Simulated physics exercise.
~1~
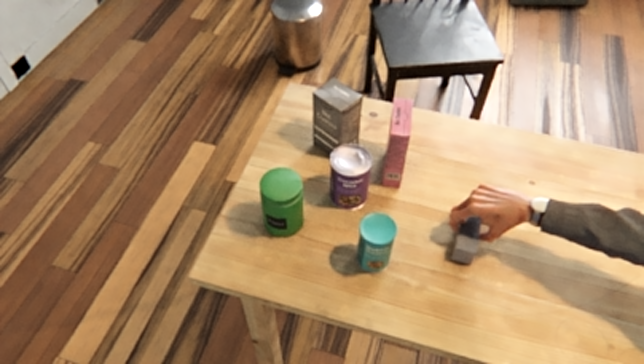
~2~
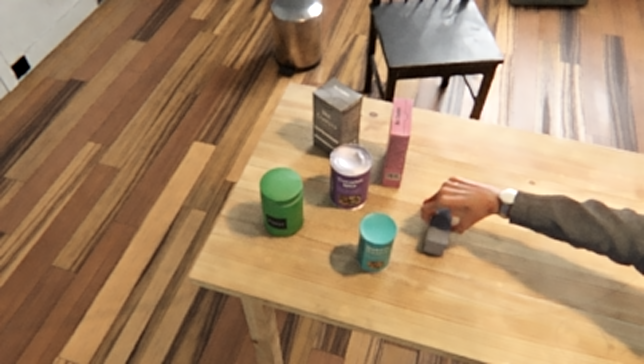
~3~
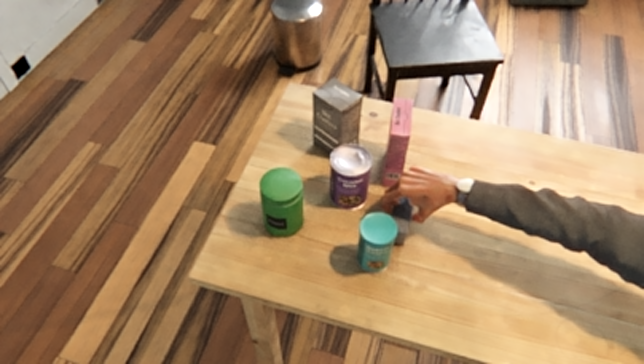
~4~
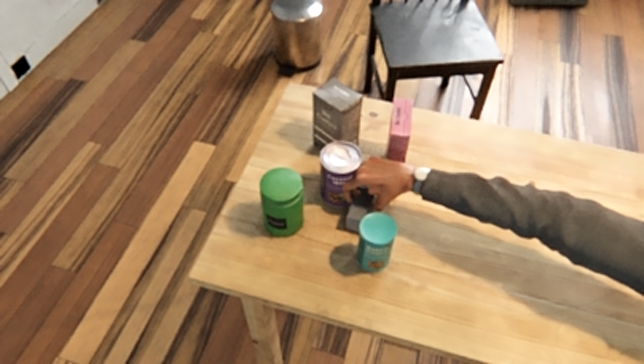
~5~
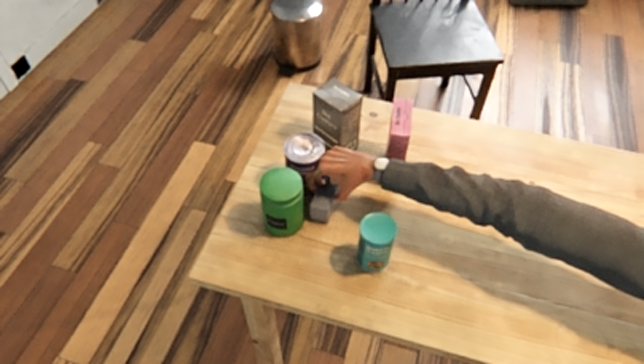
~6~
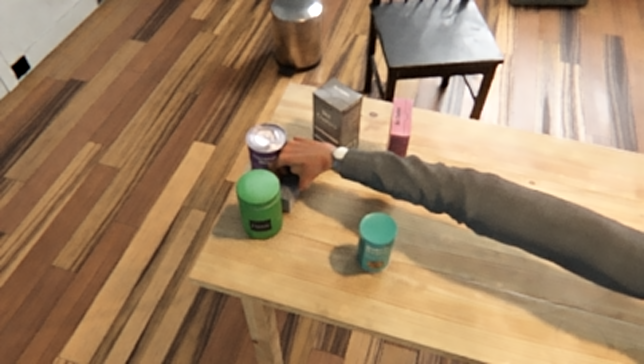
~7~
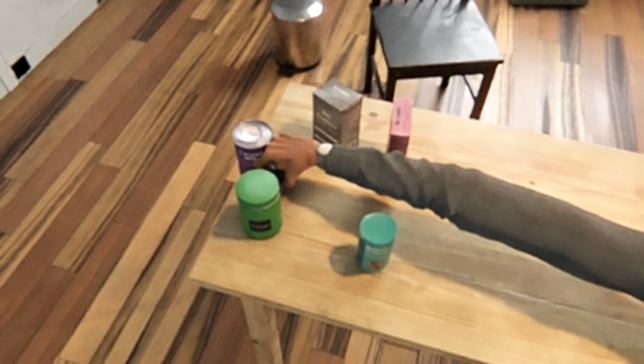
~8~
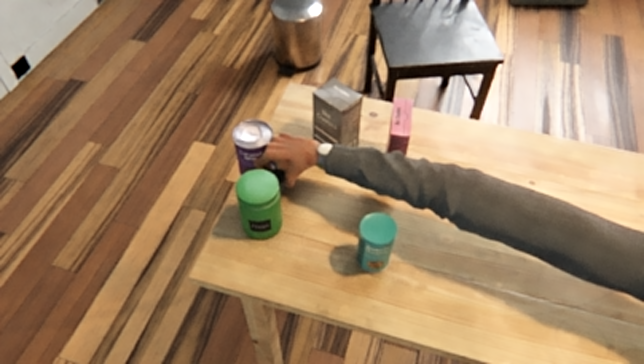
On a wooden table, a hand slides a block left, shifting a purple tin and green jar, both staying upright.
